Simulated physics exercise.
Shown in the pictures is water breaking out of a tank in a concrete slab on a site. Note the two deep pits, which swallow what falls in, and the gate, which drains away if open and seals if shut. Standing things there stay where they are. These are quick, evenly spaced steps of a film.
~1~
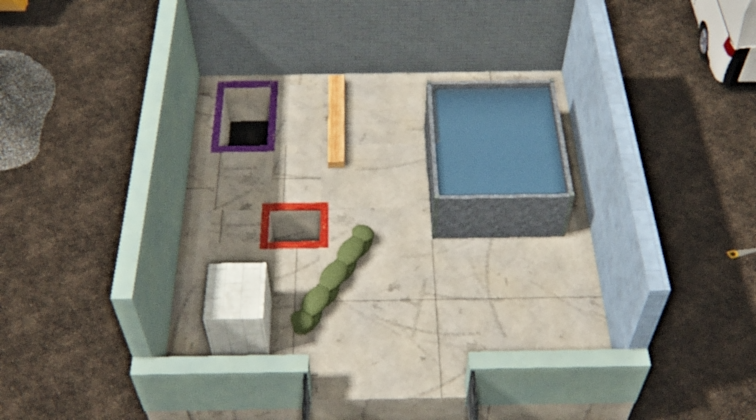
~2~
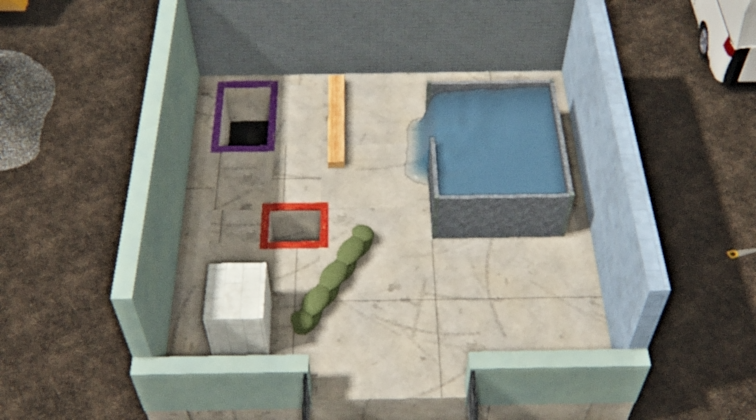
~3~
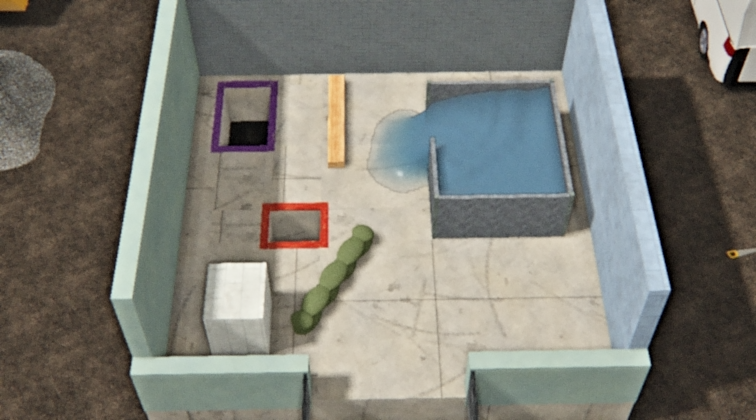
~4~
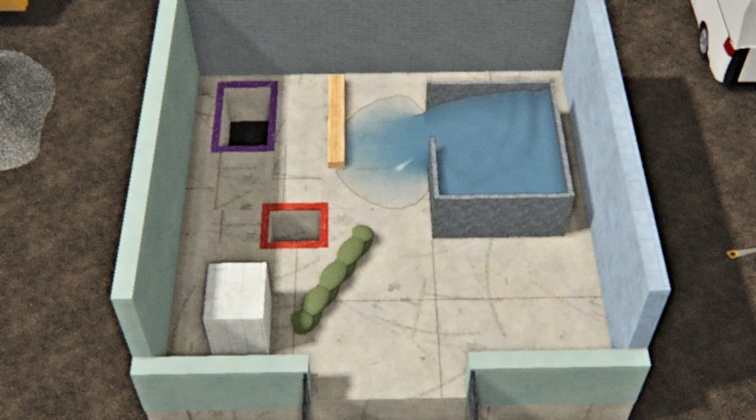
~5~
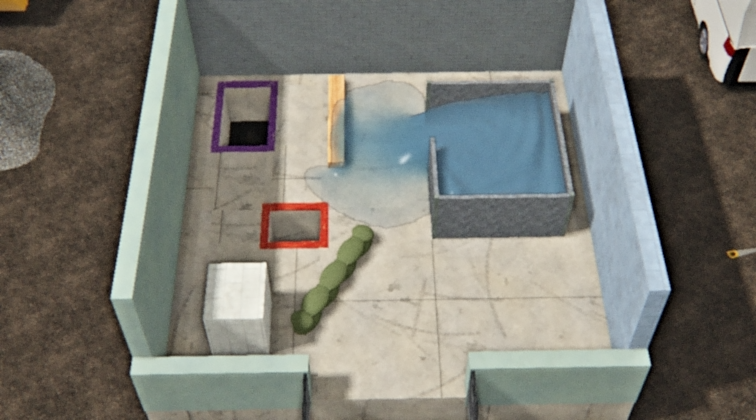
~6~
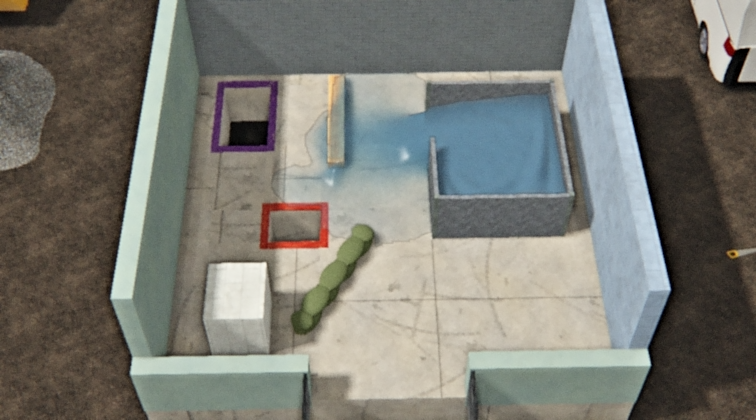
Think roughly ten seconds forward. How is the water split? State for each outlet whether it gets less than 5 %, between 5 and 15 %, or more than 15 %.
Outcome: The gate will get a thin slice beneath five per cent, the red pit will get a big slice beyond fifteen per cent, the purple pit will get a big slice beyond fifteen per cent.
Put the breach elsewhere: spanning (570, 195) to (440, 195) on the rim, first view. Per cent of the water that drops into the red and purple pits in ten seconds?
The red pit takes 4 per cent and the purple pit 6 per cent.
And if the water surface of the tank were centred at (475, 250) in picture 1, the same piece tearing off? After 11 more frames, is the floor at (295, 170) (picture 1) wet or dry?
There: Covered.
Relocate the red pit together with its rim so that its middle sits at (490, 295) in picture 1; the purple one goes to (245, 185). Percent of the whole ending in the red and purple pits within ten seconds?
Estimated shares - red: 2 %; purple: 40 %.
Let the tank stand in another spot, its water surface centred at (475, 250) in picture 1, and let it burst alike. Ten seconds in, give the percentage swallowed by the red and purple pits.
The red pit gets 20 per cent, the purple pit 20 per cent.
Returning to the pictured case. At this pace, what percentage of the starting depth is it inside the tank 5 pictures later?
Somewhere around 66 %, give or take.
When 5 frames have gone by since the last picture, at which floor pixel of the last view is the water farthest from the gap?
Near (181, 241).
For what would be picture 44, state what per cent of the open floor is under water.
I reckon 70 per cent or so.
A moment on, water covers 30 % of the floor; the gate 0 %, the red pit 3 %, the purple pit 2 %.
Next, water covers 40 % of the floor; the gate 0 %, the red pit 6 %, the purple pit 10 %.
Then, water covers 55 % of the floor; the gate 0 %, the red pit 10 %, the purple pit 19 %.
Later, water covers 70 % of the floor; the gate 0 %, the red pit 14 %, the purple pit 28 %.
In the end, water covers 85 % of the floor; the gate 1 %, the red pit 18 %, the purple pit 31 %.
